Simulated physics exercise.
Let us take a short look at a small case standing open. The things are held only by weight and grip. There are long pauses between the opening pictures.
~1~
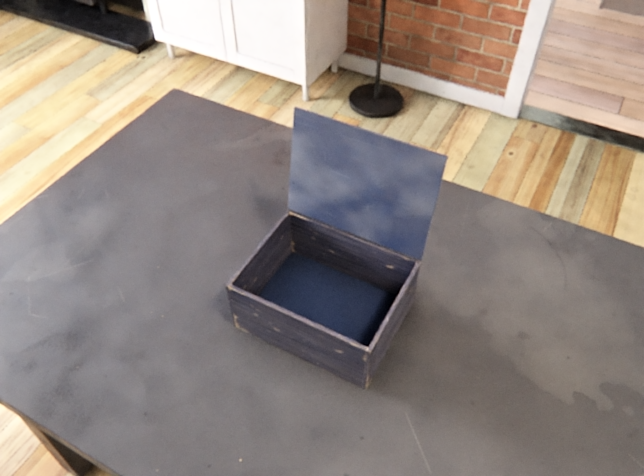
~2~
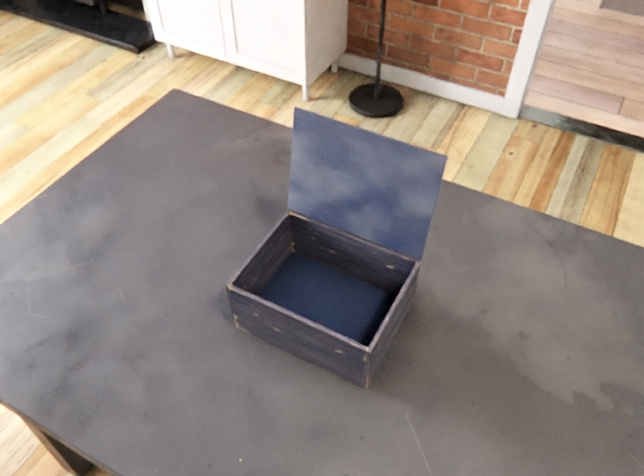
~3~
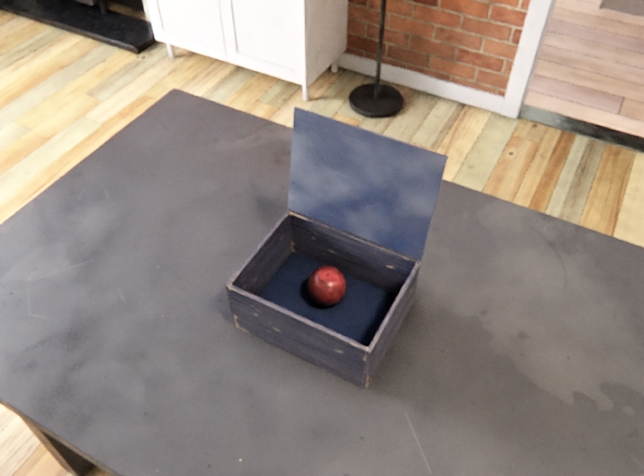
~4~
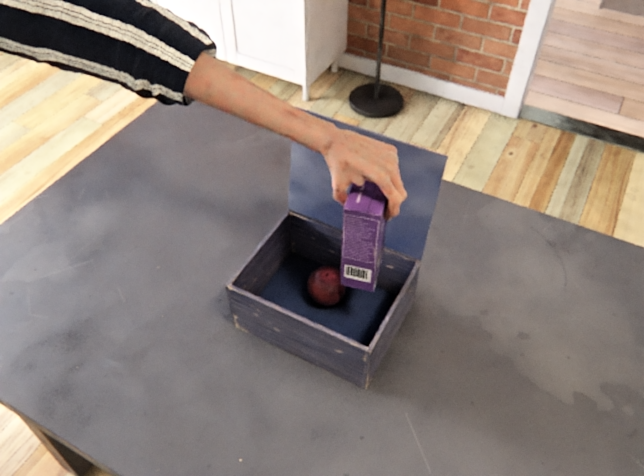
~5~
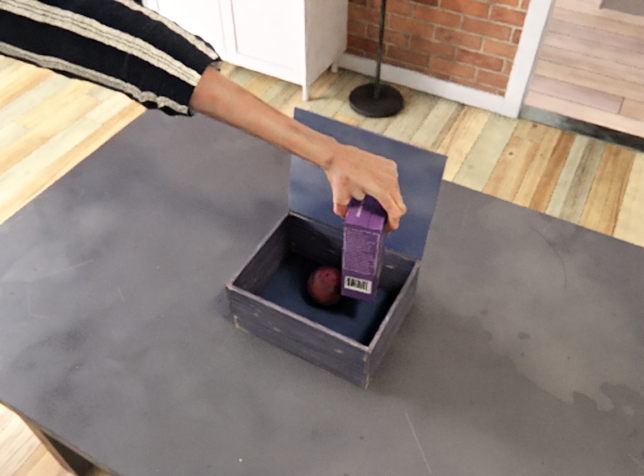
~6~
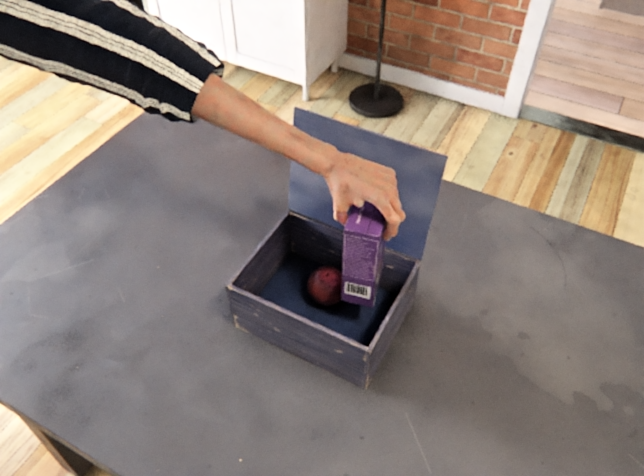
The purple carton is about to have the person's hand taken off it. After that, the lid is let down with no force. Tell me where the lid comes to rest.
Short of the rim, with a gap left.
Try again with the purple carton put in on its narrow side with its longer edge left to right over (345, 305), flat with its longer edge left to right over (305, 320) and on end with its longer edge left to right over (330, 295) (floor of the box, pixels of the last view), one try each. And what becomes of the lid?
The lid goes down the first time, goes down the second time and stays up the third time.
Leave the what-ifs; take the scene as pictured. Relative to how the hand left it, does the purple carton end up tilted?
The purple carton stays as it was set.
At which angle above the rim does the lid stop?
Roughly 65 degrees above the rim.
Then, 0.60 s after the last picture, purple carton slid about its own width near (362, 282).
Then, 1.30 s after the last picture, lid 78° above the rim; purple carton slid about its own width near (362, 282).
At rest, lid 66° above the rim; moved from the start, purple carton; red apple in place. Seen from the same camera at the end, purple carton near (362, 282).
